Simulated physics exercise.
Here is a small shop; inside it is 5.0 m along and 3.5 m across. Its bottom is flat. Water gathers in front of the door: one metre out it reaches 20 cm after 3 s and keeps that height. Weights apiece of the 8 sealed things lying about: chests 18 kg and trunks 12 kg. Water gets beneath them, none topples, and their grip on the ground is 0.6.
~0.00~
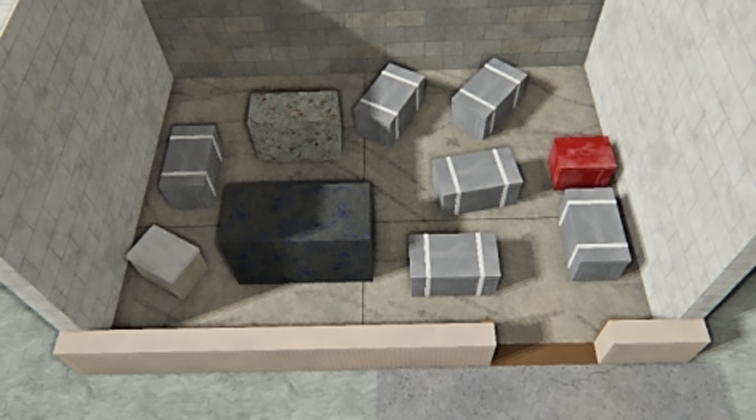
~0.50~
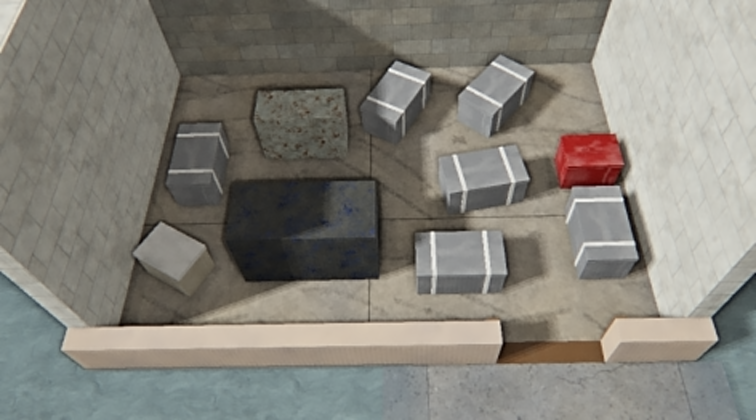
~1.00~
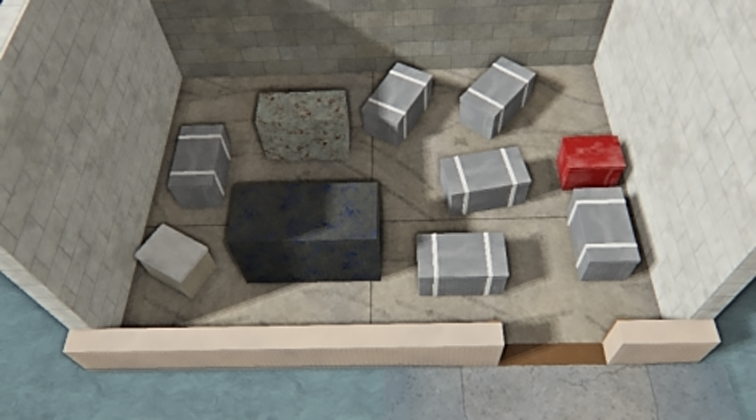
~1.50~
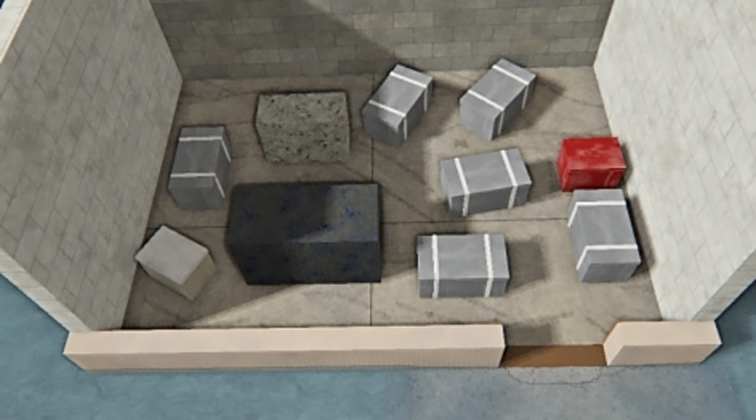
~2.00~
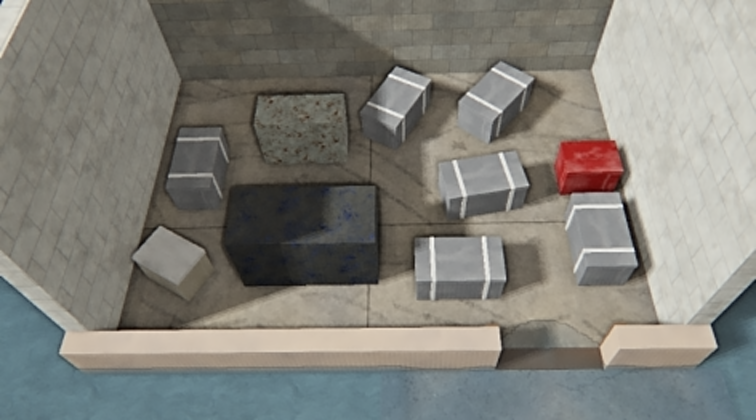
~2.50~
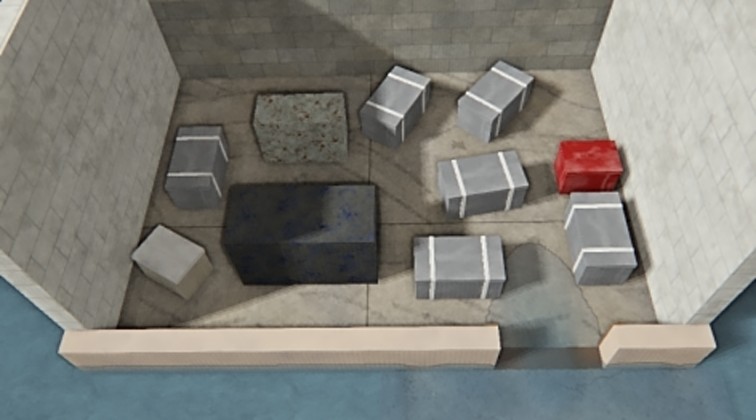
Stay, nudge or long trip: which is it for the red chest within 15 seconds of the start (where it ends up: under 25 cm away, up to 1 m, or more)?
The red chest ends far away.
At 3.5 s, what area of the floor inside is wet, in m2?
Some 3.0 m2.
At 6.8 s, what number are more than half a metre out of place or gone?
6 of them.
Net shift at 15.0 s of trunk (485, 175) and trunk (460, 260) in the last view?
In turn: 140 cm, 250 cm.
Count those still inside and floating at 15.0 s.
At that moment 8.
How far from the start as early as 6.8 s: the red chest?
Roughly 80 cm by then.
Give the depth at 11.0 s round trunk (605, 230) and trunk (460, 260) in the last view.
Roughly 9 and 7 cm.
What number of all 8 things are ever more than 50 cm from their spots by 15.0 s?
That makes 8.
After 3.5 s the red chest is near (591, 156), 0.0 m from its start, aground; 0 afloat.
After 6.8 s the red chest is near (564, 102), 0.7 m from its start, afloat; 4 afloat.
After 11.0 s the red chest is near (435, 62), 2.0 m from its start, afloat; 7 afloat.
After 15.0 s the red chest is near (435, 61), 2.0 m from its start, afloat; 8 afloat.
